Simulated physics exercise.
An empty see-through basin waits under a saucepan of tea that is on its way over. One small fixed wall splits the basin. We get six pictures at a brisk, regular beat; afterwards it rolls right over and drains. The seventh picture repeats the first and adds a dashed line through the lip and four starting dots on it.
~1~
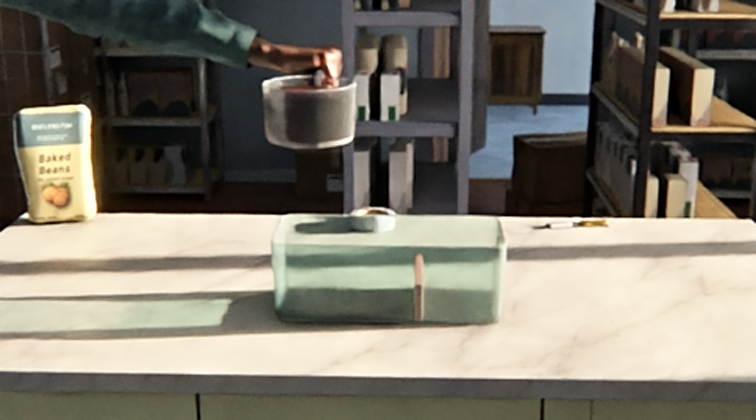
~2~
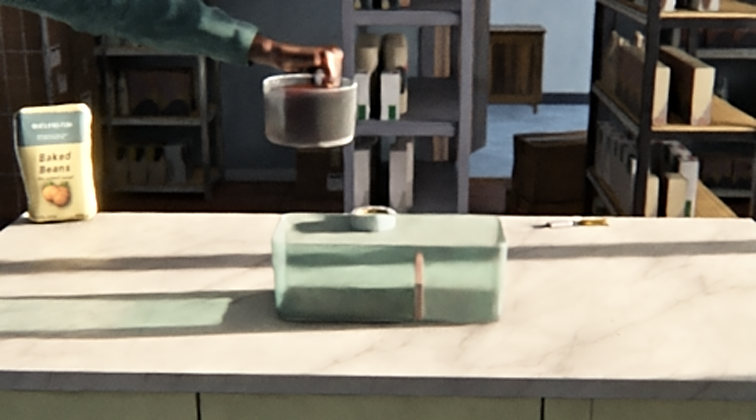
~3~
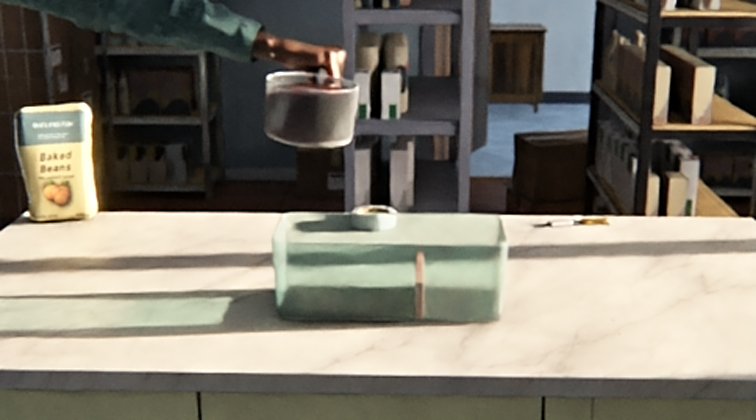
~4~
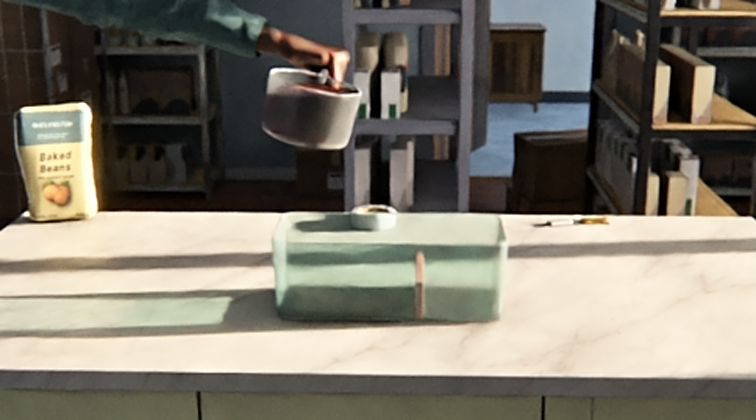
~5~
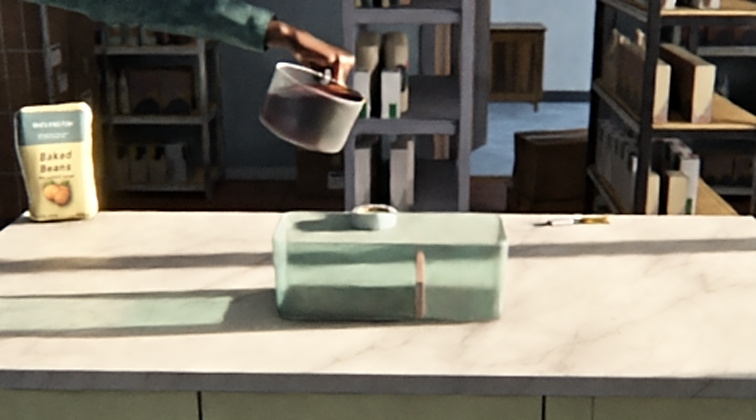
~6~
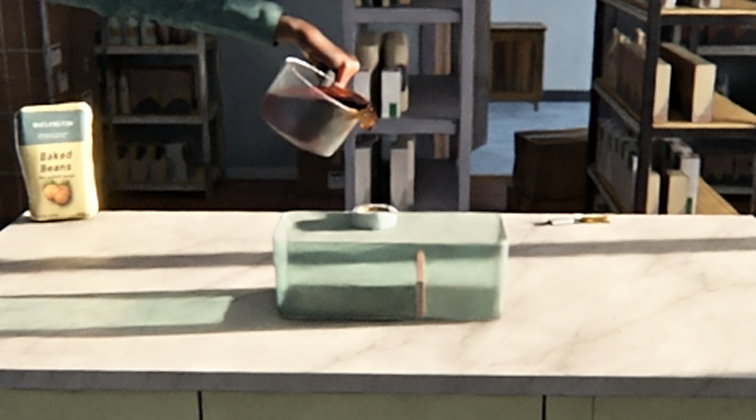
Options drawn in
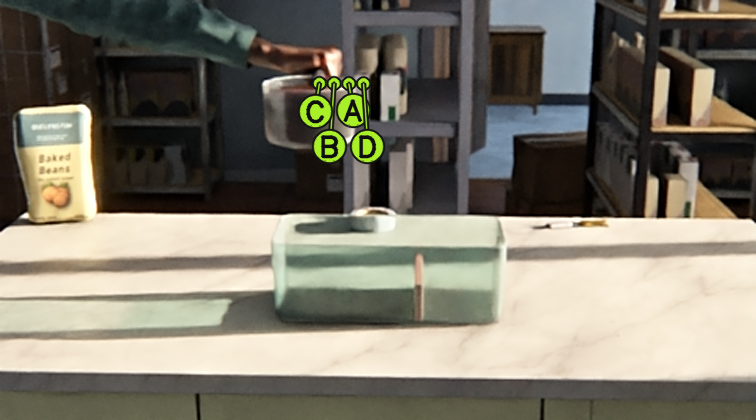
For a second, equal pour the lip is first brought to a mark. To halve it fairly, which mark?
The answer is spot D.
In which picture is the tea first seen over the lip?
Picture 5.
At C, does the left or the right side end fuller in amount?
The left one.
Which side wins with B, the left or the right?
The left side.
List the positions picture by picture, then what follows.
Upright, lip at (353, 83); basin from (276, 319) to (501, 321); top of the wall at (419, 268); nothing has left yet.
Upright, lip at (354, 83); nothing has left yet.
Tipped about 6°, lip at (357, 86); nothing has left yet.
Tipped about 13°, lip at (359, 92); nothing has left yet.
Tipped about 23°, lip at (361, 100); tea is over the lip, down to (361, 100).
Tipped about 35°, lip at (362, 110); tea is over the lip, down to (369, 128).
On the marked copy, A at (348, 83); B at (334, 83); C at (319, 83); D at (363, 83).
Choosing A, about 75 % ends left of the wall and 22 % right of it; 3 % is lost outside.
Choosing B, about 96 % ends left of the wall and 2 % right of it.
Choosing C, about 93 % ends left of the wall and 6 % right of it.
Choosing D, about 50 % ends left of the wall and 48 % right of it.
